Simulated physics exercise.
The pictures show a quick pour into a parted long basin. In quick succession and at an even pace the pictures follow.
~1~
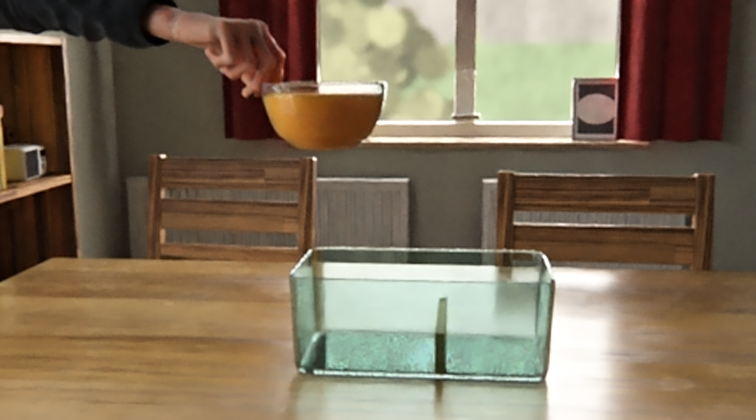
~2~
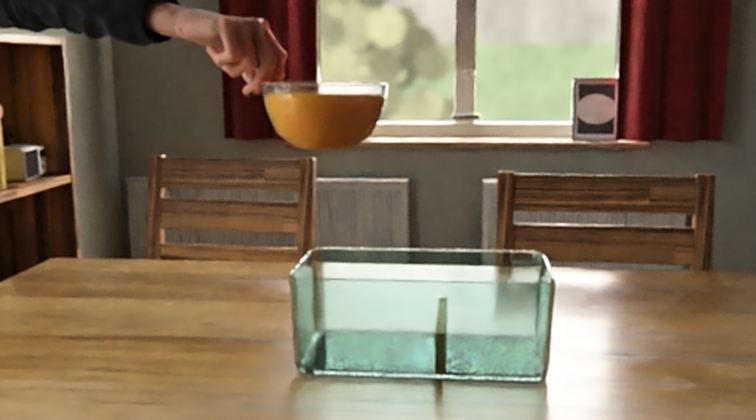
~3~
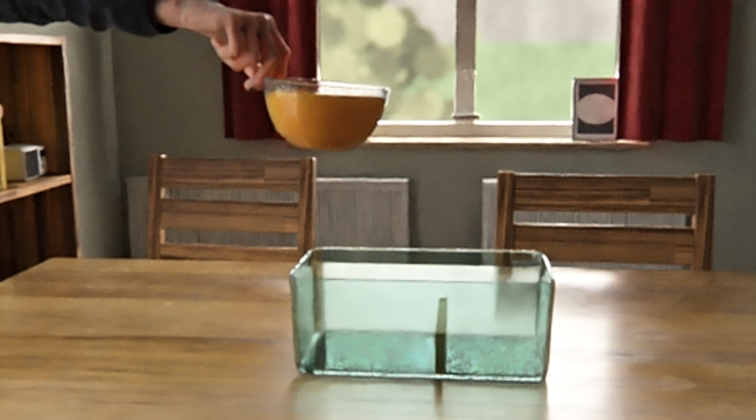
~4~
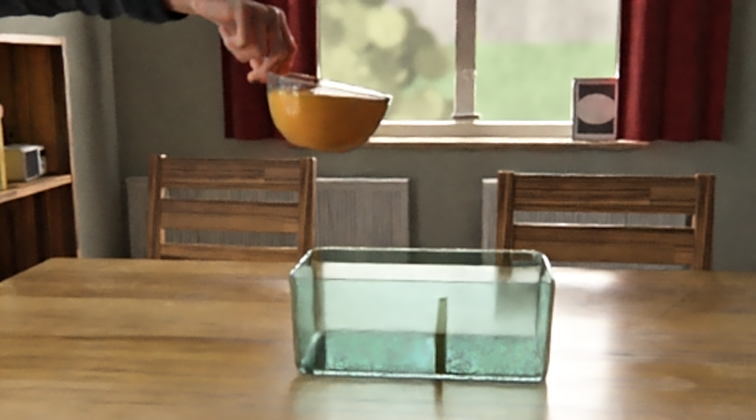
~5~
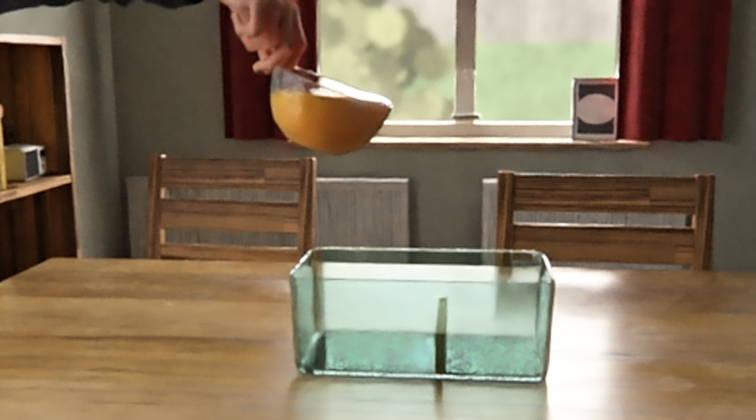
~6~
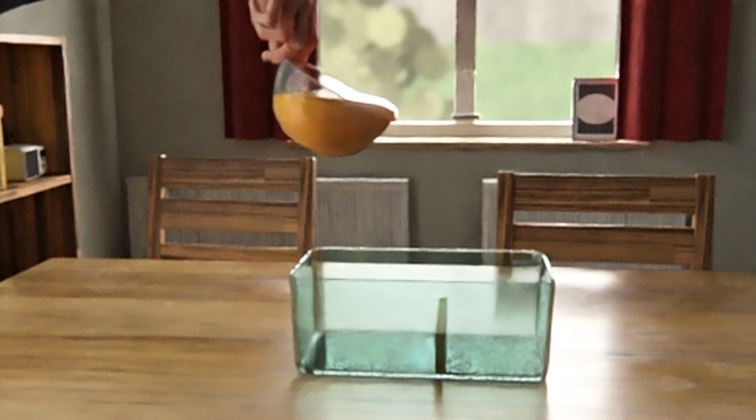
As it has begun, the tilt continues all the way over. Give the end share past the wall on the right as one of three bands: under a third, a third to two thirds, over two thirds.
The end share is a third to two thirds.
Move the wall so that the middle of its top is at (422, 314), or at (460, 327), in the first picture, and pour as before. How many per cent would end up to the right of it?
Try 1: About 75 percent; try 2: About 25 percent.
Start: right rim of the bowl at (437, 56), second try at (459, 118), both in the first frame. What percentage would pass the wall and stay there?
Estimate: 80 per cent, then 85 per cent.
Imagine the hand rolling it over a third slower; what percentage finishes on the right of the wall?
I'd say close to 65 %.
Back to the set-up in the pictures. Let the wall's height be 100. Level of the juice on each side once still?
Left 30 per cent, right 40.
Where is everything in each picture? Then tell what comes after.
Tilt 0°; pouring edge (385, 85); surface from (268, 94) to (383, 93); the long basin's rim runs from (301, 263) to (549, 268); the wall's top is at (441, 315), in the first frame.
Tilt 1°; pouring edge (386, 86); surface from (269, 93) to (383, 94), in the second frame.
Tilt 5°; pouring edge (388, 91); surface from (271, 91) to (385, 95), in the third frame.
Tilt 12°; pouring edge (390, 98); surface from (272, 90) to (387, 98), in the fourth frame.
Tilt 20°; pouring edge (391, 108); surface from (276, 90) to (392, 105); 1 per cent is over the edge, in the fifth frame.
Tilt 30°; pouring edge (391, 120); surface from (279, 94) to (392, 112); 6 per cent is over the edge, in the sixth frame.
A moment on, the bowl is tipped on its side and 24 per cent is still to pour, 5 is left of the wall and 17 right of it.
Next, the bowl is tipped on its side and 3 per cent is still to pour, 33 is left of the wall and 53 right of it.
Then the bowl is tipped on its side and 0 per cent is still to pour, 47 is left of the wall and 49 right of it.
Later the bowl is tipped on its side and 0 per cent is still to pour, 48 is left of the wall and 50 right of it.
At rest 48 per cent lies left of the wall, 50 right of it and 2 outside.
